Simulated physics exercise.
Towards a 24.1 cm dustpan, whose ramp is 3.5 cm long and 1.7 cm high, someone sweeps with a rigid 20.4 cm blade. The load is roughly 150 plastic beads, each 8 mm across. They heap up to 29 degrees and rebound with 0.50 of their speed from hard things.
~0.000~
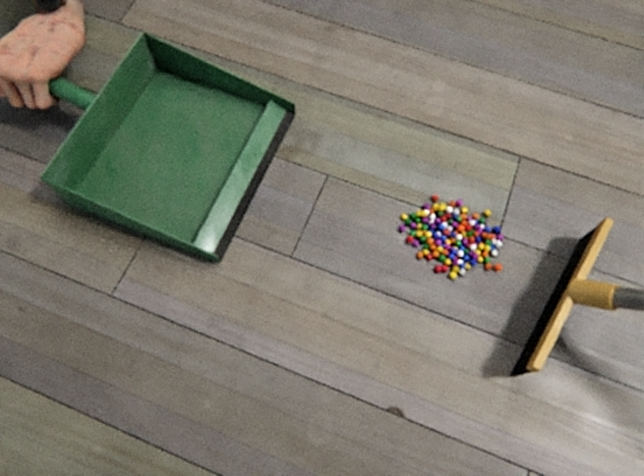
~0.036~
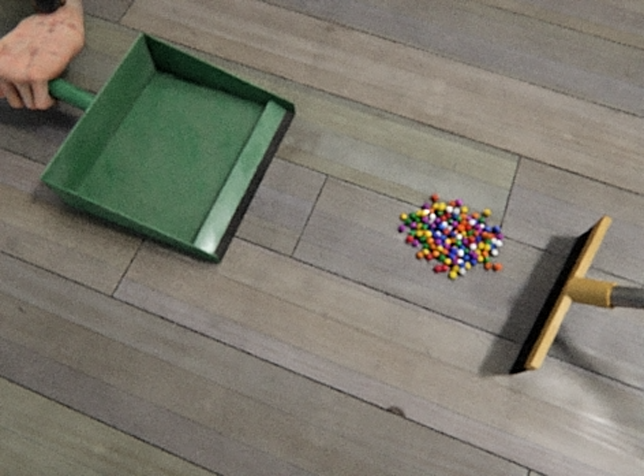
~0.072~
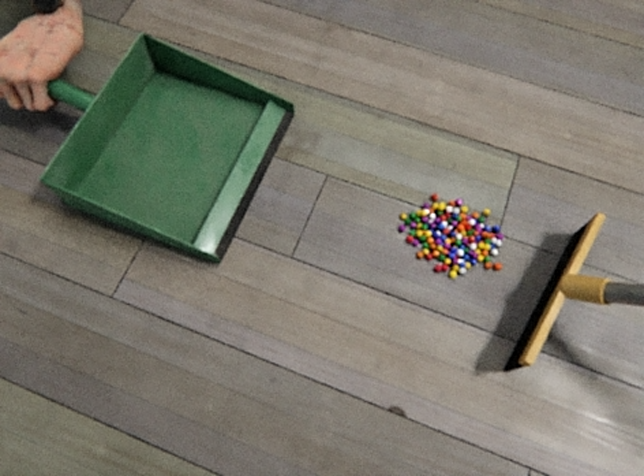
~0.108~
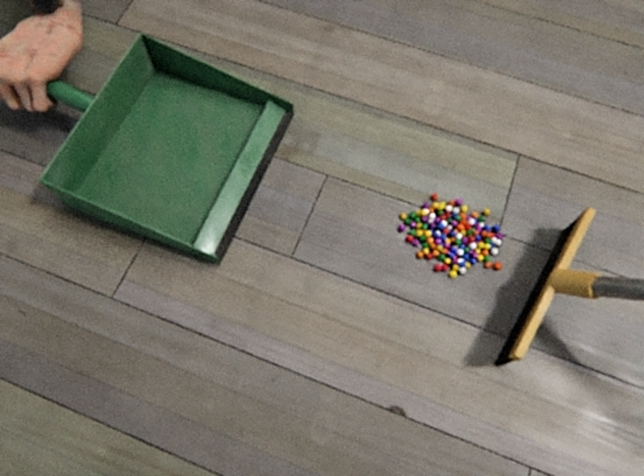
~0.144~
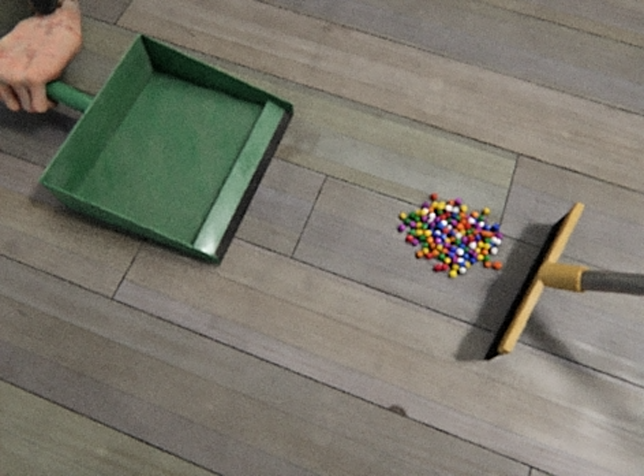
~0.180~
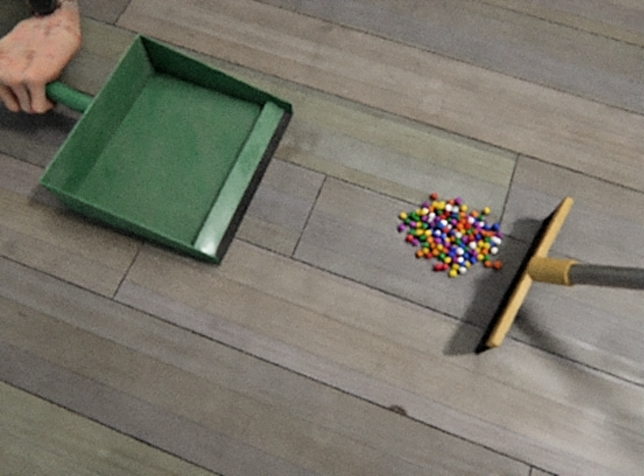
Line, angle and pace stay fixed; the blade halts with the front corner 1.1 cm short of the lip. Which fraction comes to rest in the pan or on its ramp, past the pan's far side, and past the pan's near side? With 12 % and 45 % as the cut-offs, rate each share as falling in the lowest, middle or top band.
Bands: Pan in the lowest band; far side in the middle band; near side in the lowest band.
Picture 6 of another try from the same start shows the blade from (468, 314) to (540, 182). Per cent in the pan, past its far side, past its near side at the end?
Split: Pan = 15, far = 35, near = 0.
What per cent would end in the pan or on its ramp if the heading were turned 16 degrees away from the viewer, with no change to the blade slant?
In that case around 15 per cent.
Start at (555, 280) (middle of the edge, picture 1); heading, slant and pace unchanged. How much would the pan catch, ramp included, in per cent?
The pan and its ramp would take some 15 per cent.
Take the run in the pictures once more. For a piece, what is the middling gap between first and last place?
Roughly 24 cm.
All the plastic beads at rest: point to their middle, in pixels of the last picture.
I'd say roughly (285, 150).
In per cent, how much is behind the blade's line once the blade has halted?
I'd put it near 10 in a hundred.
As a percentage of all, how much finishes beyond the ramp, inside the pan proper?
About 0 %.
After 0.61 s, middle of the blade 20 cm from the lip; 0 % over the lip, far side 0 %, near side 0 %.
After 0.89 s, middle of the blade 10 cm from the lip; 0 % over the lip, far side 10 %, near side 0 %.
Then, at 1.28 s, middle of the blade 3 cm from the lip; 5 % over the lip, far side 20 %, near side 0 %.
By 1.6 s all is still; pan 5 %, far side 20 %, near side 0 %, in front of the lip or behind the blade 75 %.
